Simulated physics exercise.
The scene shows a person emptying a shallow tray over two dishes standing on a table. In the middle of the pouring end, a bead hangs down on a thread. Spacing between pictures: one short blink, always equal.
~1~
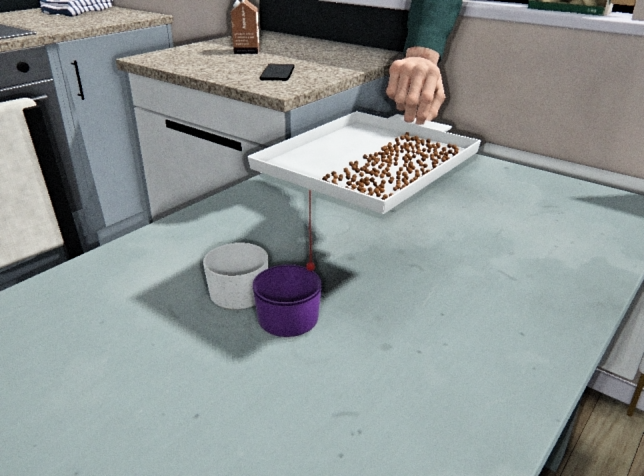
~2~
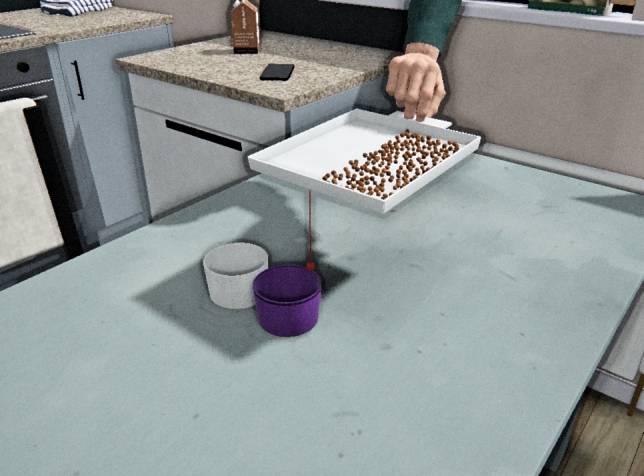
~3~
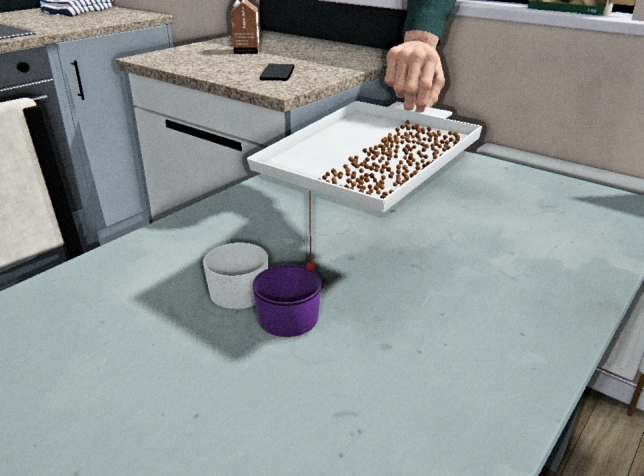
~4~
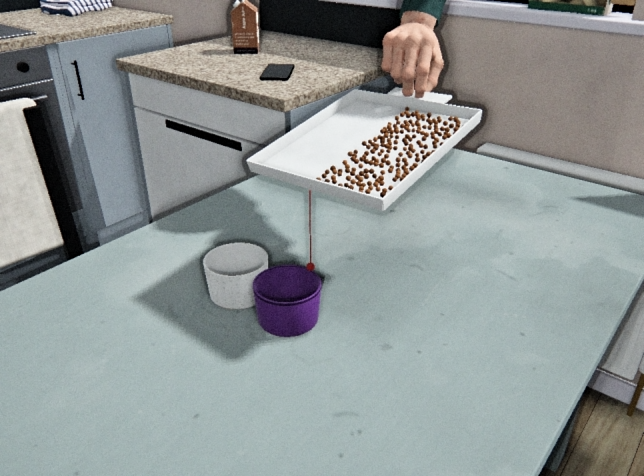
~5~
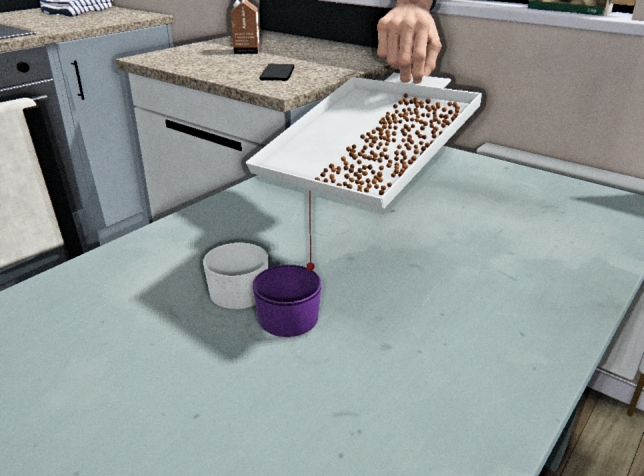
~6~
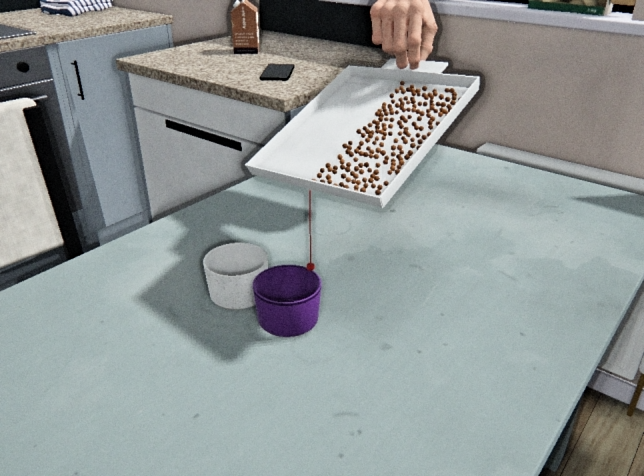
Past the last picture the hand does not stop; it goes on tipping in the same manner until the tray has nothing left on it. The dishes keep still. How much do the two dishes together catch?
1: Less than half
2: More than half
More than half (2).
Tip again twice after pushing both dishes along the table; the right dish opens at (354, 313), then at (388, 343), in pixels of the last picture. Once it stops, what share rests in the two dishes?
Roughly 40% first, roughly 20% second.
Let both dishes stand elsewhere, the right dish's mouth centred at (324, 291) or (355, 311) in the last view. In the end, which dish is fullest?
At the first place the left dish, at the second the dish on the left.
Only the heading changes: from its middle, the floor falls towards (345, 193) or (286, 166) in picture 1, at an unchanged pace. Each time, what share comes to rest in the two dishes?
In order, 0 in a hundred and 30 in a hundred.
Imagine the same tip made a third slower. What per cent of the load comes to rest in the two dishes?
About 60 in a hundred.
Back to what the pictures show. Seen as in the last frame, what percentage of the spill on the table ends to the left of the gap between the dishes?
Estimate: About 60 percent.
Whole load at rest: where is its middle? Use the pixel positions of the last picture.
Close to (270, 316) in the last view.
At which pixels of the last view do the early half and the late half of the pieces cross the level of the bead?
Near (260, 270) and later near (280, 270).
Soon after the last picture, tray tipped steeply; most on the tray; a stray few outside both; a small part in the air.
A little later, tray tipped past a quarter turn; most on the tray; a small part in the right dish; a small part in the left dish; a small part outside both; a small part in the air.
Later still, tray tipped past a quarter turn; about a third in the right dish; about a quarter in the left dish; about a third outside both.
At rest, tray tipped past a quarter turn; about a third in the right dish; about a quarter in the left dish; about a third outside both.
